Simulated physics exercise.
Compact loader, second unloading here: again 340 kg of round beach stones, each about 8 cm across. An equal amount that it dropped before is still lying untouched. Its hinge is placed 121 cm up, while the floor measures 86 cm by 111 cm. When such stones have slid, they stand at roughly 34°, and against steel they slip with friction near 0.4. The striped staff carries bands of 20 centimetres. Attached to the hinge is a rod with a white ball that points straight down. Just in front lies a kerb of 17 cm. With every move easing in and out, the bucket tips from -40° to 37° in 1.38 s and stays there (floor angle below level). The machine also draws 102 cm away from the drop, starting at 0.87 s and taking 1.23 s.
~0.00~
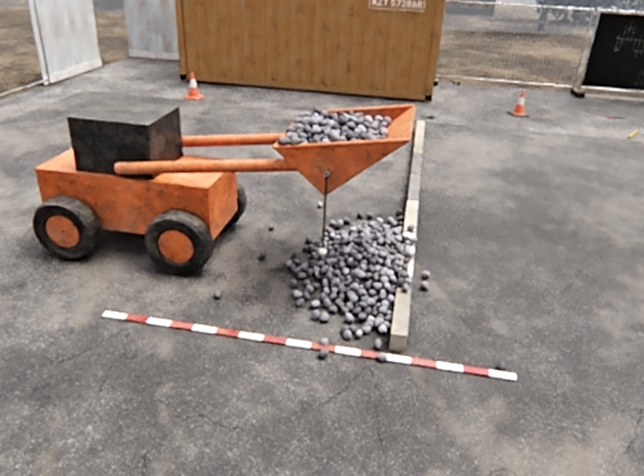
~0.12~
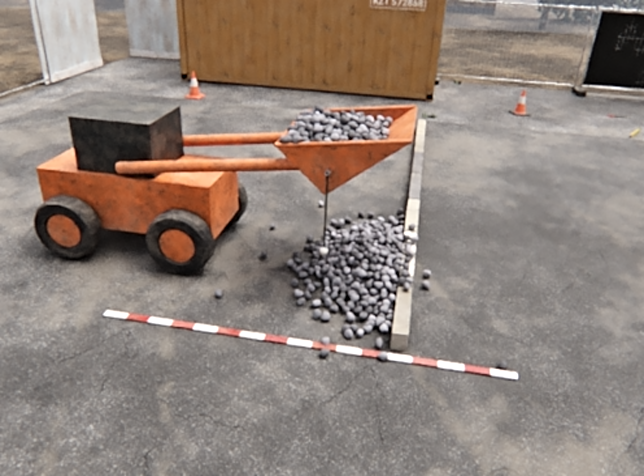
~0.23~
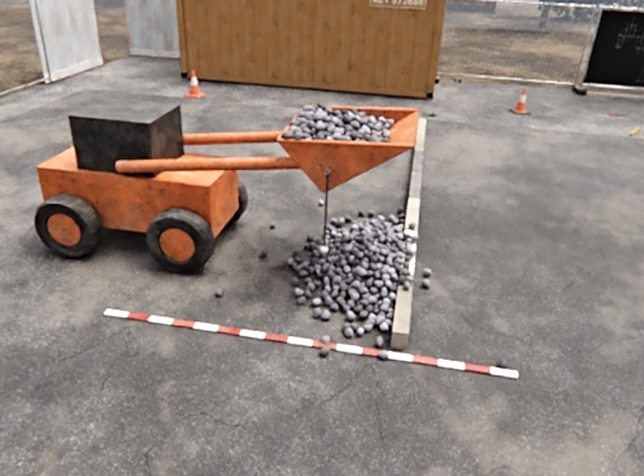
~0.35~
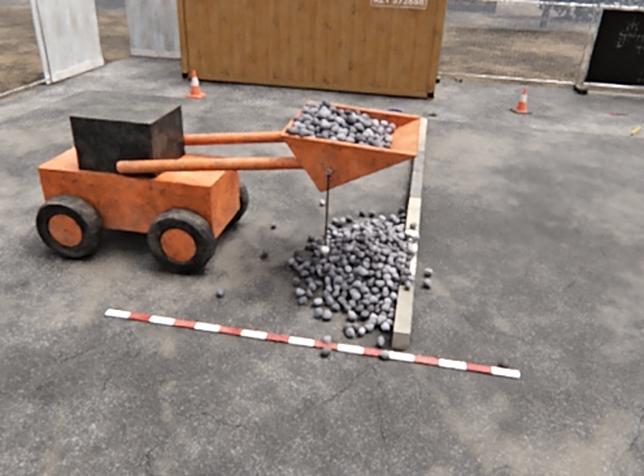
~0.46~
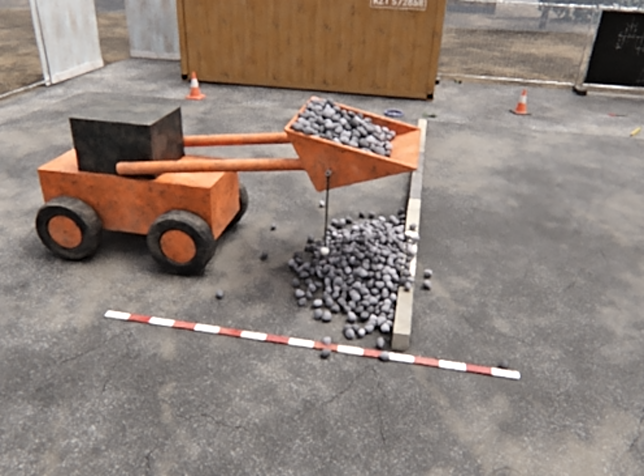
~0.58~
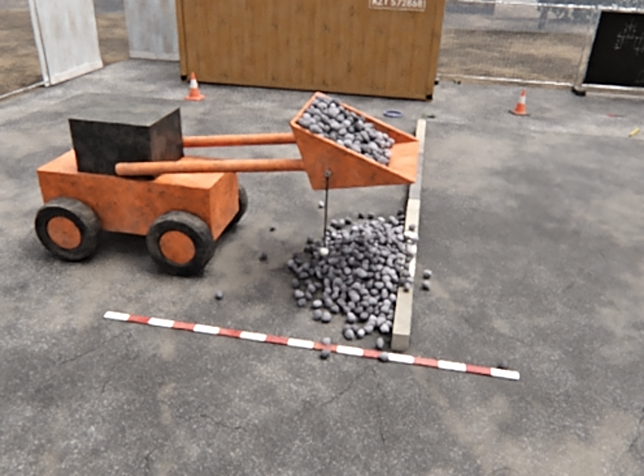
An orange loader slowly tilts its stone-filled bucket downward to the right above a stone pile.
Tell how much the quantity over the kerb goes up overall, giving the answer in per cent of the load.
It goes up by roughly 18 per cent.
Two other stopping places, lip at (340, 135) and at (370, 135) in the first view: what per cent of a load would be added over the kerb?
0 % and 0 %.
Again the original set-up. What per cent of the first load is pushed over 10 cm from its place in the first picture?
I'd say roughly 15 per cent of them.
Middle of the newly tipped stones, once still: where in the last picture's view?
The middle ends up near (371, 256).
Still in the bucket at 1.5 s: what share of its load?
Close to 15 per cent of the load.
After 1.0 s the floor is at 25°; in per cent of one load, 99 in the bucket, 101 on this side of the kerb, 1 over the kerb; the foremost stones are at (425, 273).
After 1.5 s the floor is at 37°; in per cent of one load, 14 in the bucket, 180 on this side of the kerb, 7 over the kerb; the foremost stones are at (455, 292).
After 2.5 s the floor is at 37°; in per cent of one load, 0 in the bucket, 182 on this side of the kerb, 19 over the kerb; the foremost stones are at (519, 274).
After 5.1 s the floor is at 37°; in per cent of one load, 0 in the bucket, 182 on this side of the kerb, 19 over the kerb; the foremost stones are at (520, 278). Net gain over the kerb, 18.
